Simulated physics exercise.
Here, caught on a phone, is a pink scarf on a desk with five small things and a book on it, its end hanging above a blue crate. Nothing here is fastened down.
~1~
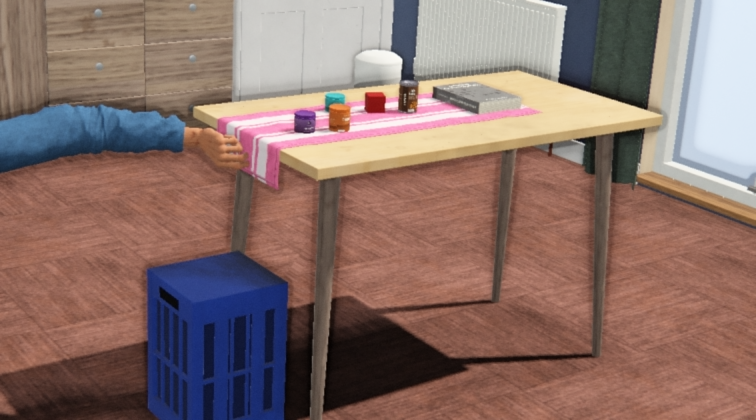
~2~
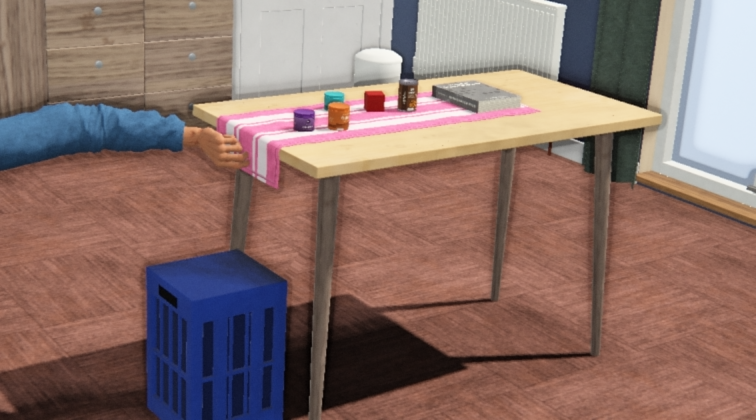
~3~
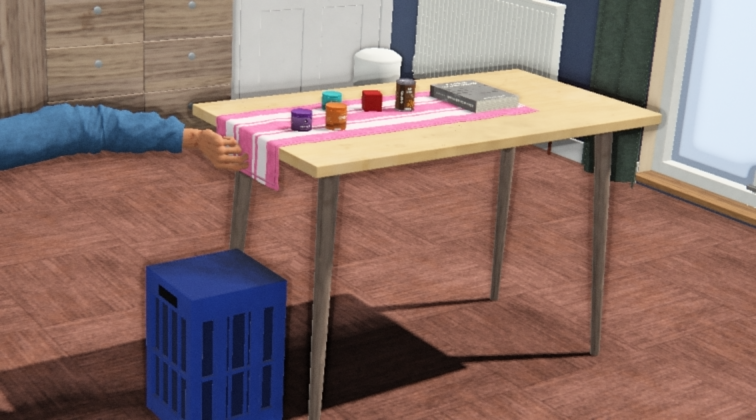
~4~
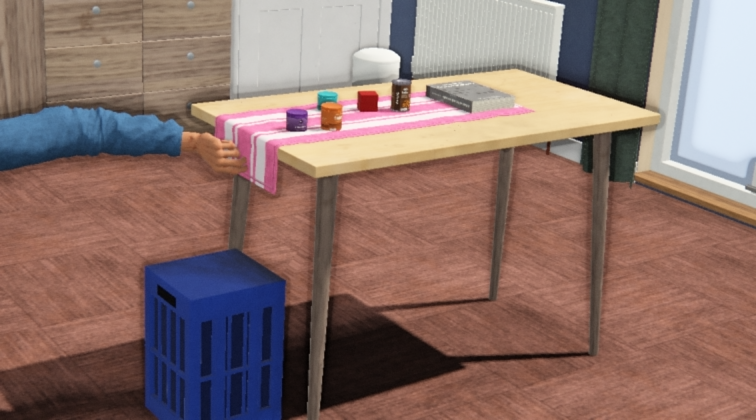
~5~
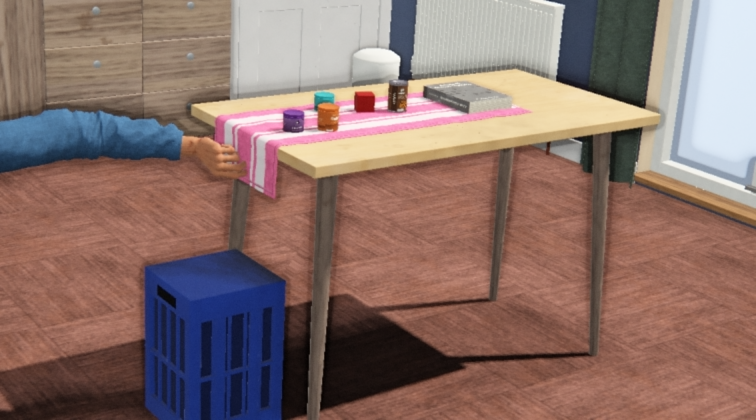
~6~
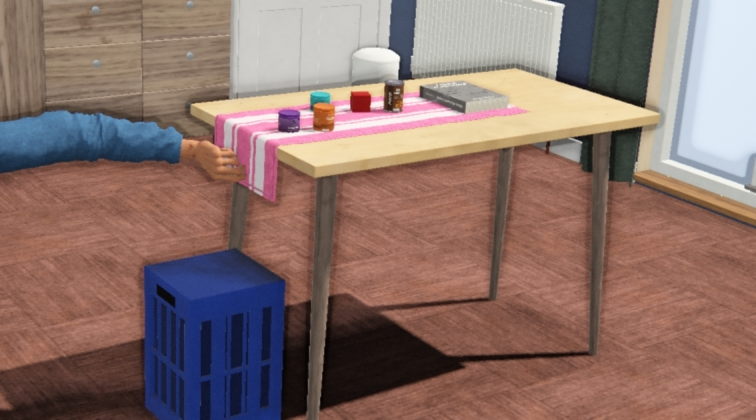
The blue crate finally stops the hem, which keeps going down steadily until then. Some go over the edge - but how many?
Two go over.
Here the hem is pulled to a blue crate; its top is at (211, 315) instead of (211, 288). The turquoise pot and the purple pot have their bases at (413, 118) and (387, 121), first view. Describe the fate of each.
First the turquoise pot: It is still up there. Then the purple pot: It is still up there.
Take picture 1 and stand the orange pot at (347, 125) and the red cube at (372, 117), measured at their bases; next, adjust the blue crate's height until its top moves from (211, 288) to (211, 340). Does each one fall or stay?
The orange pot does not stay aboard, and the red cube does not stay aboard.
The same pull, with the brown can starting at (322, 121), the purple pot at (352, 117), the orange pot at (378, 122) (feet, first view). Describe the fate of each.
The brown can ends up off, the purple pot ends up on top and the orange pot ends up on top.
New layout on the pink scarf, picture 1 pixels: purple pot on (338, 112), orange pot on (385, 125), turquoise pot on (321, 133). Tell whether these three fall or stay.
Outcome: Purple pot stays aboard, orange pot stays aboard, turquoise pot falls away.
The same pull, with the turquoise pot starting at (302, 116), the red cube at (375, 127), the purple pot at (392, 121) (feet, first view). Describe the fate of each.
The turquoise pot is off the top, the red cube is still on top and the purple pot is still on top.
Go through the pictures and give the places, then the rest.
In the first picture, hem (279, 190); purple pot (305, 113); orange pot (340, 107); turquoise pot (335, 95); red cube (376, 94); brown can (409, 83); top of the crate (211, 288).
In the second picture, hem (278, 189); purple pot (304, 111).
In the third picture, hem (279, 190); orange pot (337, 105).
In the fourth picture, hem (275, 195); turquoise pot (328, 93); top of the crate (209, 285).
In the fifth picture, hem (275, 199); red cube (365, 93).
In the sixth picture, hem (276, 202); purple pot (289, 112); orange pot (324, 106); turquoise pot (321, 94); red cube (361, 93); brown can (395, 82).
Soon after, hem near (242, 206); all still up.
After that, hem near (241, 236); purple pot gone.
And then, hem on the crate; purple pot and orange pot gone.
In the end, hem on the crate; purple pot and orange pot gone. The answer is two.
